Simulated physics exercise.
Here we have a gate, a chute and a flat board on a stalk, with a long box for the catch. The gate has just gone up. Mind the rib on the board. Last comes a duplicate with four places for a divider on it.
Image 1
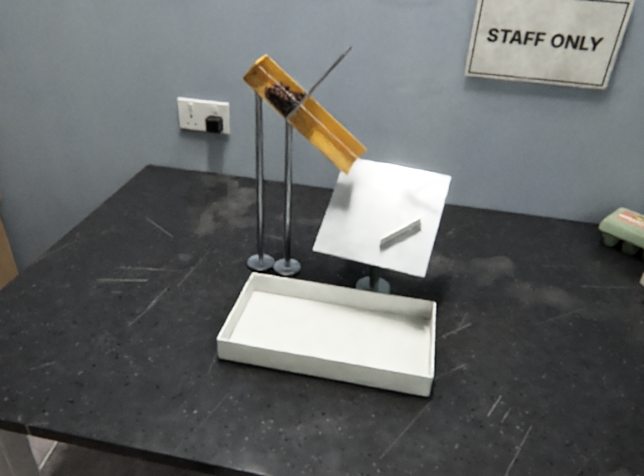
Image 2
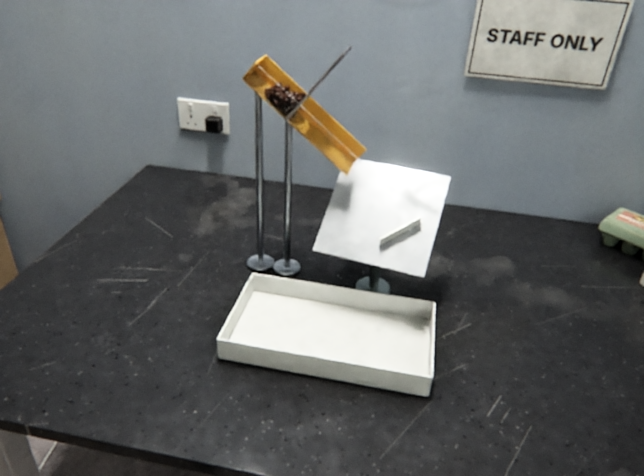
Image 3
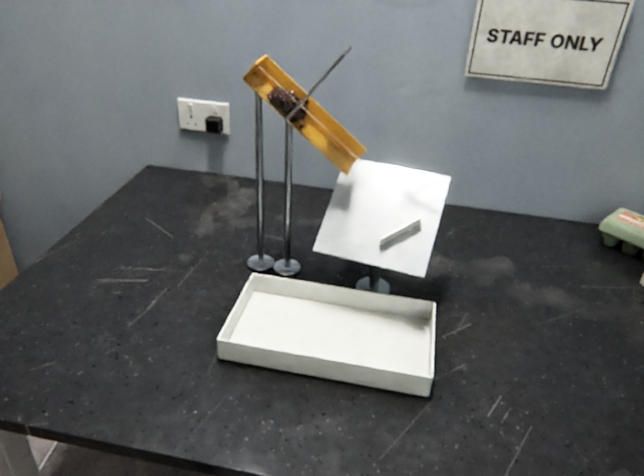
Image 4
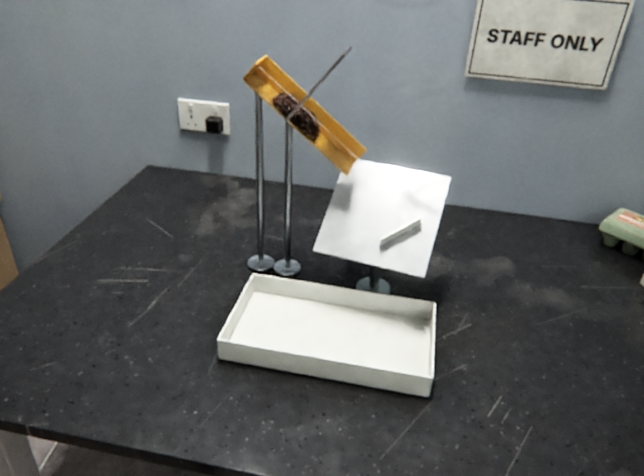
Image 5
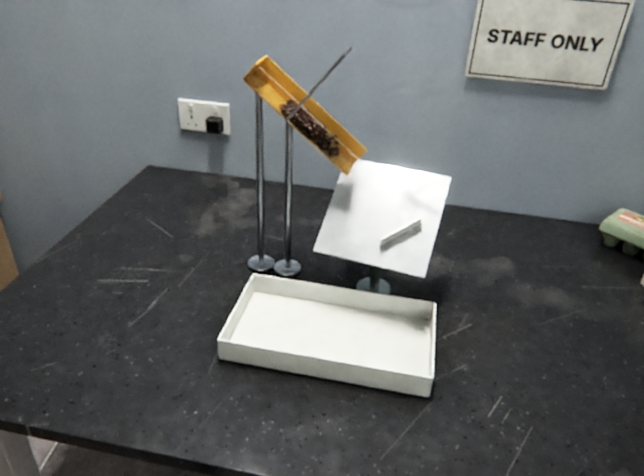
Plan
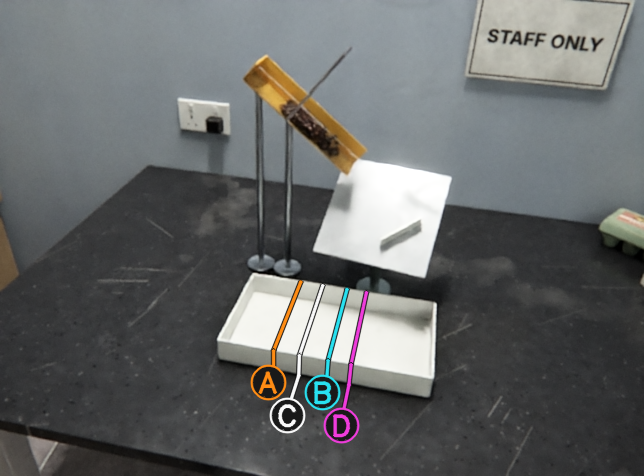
On a dark, scratched tabletop against a blue-grey wall, a cluster of small dark brown pieces slides down a sloping orange chute, spreading out as it nears the lower end, while the tilted white board and long white box stay still.
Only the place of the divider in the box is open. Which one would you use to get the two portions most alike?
Use line B.
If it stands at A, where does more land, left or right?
Right.
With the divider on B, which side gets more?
More lands on the left.
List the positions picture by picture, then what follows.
In the first frame, load behind the gate at (286, 98), chocolate balls; lip of the chute at (350, 169), sloping fairly steeply.
In the second frame, middle of the board at (382, 213), tilted fairly steeply; middle of its low edge at (367, 263); of its high edge at (397, 166).
In the third frame, front corners of the box at (218, 339) and (432, 377), empty; front of the load at (302, 126).
In the fourth frame, middle of the load at (299, 111); its front at (317, 134), about a third of the way to the lip; rib from (421, 217) to (380, 239).
In the fifth frame, middle of the load at (309, 128); its front at (337, 154), most of the way to the lip.
On the marked copy, line A crosses the front rim at (273, 349); line B crosses the front rim at (328, 359); line C crosses the front rim at (299, 354); line D crosses the front rim at (351, 363).
With A, of what is caught, a small part on the left of the divider, nearly all on the right.
With B, of what is caught, about two thirds on the left of the divider, about a third on the right.
With C, of what is caught, a stray few on the left of the divider, nearly all on the right.
With D, of what is caught, nearly all on the left of the divider, a small part on the right.
